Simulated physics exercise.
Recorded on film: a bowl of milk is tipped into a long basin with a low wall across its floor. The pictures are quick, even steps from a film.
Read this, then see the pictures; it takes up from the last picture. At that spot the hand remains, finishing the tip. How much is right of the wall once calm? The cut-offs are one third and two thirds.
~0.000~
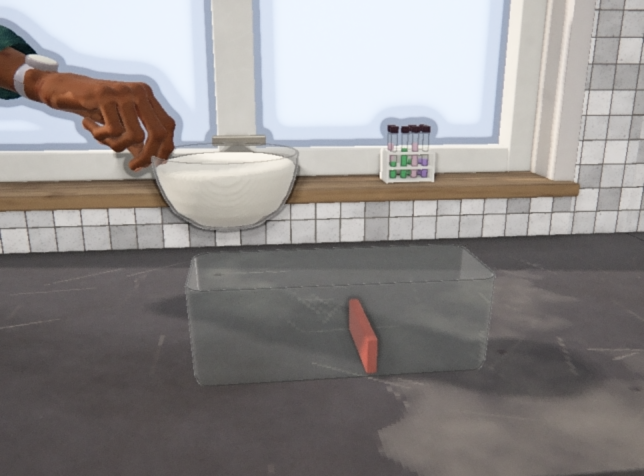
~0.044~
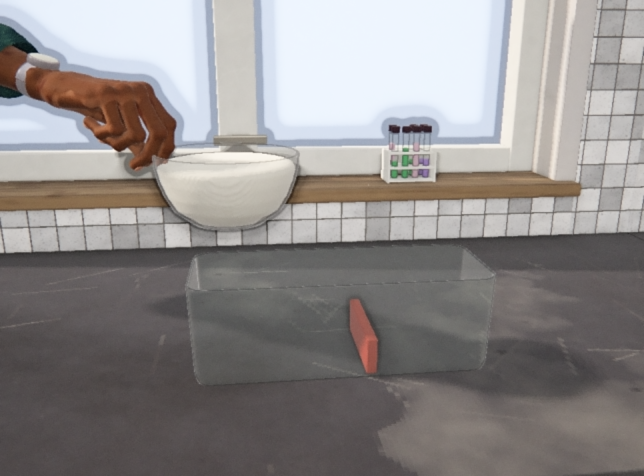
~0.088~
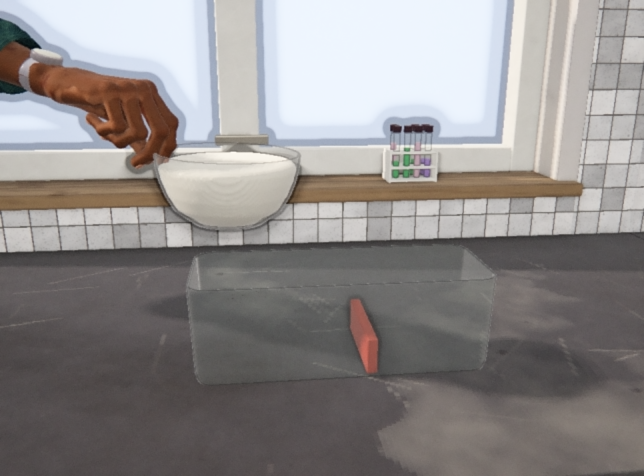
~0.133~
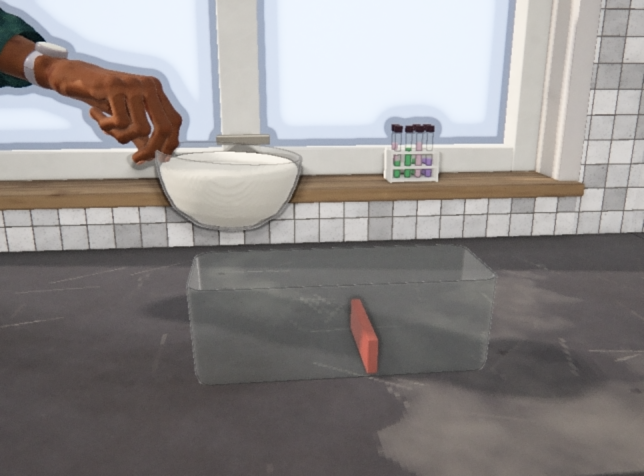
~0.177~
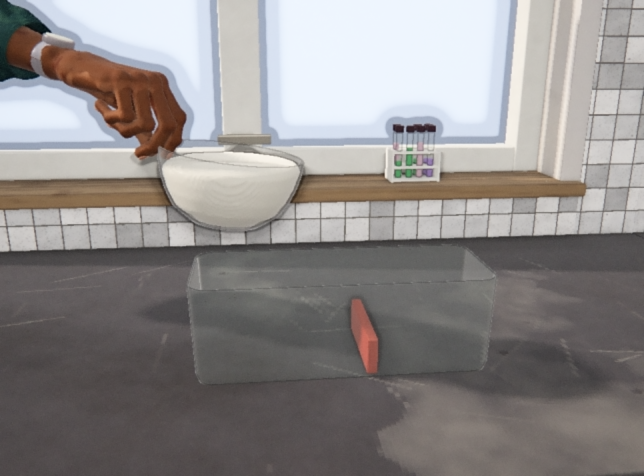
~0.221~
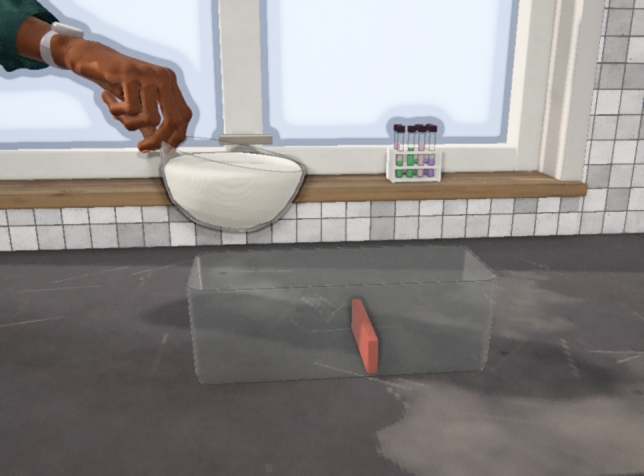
Shy of a third.
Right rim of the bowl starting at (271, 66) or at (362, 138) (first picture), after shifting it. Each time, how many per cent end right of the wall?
25 %, 75 %.
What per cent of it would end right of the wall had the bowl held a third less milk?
I'd say roughly 5 percent.
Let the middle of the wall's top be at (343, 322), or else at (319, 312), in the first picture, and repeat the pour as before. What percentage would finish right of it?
About 55 per cent, then about 75 per cent.
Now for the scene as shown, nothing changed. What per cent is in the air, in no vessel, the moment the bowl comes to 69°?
30 in a hundred.
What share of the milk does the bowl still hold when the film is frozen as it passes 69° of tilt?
Around 45 percent remains.
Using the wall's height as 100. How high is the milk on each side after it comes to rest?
On the left it is 60 per cent, on the right 30.
A moment on, the bowl is tipped part way and 43 per cent is still to pour, 17 is left of the wall and 10 right of it.
Next, the bowl is tipped right over and 2 per cent is still to pour, 69 is left of the wall and 24 right of it.
Then the bowl is tipped right over and 0 per cent is still to pour, 70 is left of the wall and 25 right of it.
Later the bowl is tipped right over and 0 per cent is still to pour, 70 is left of the wall and 25 right of it.
At rest 70 per cent lies left of the wall, 25 right of it and 5 outside.
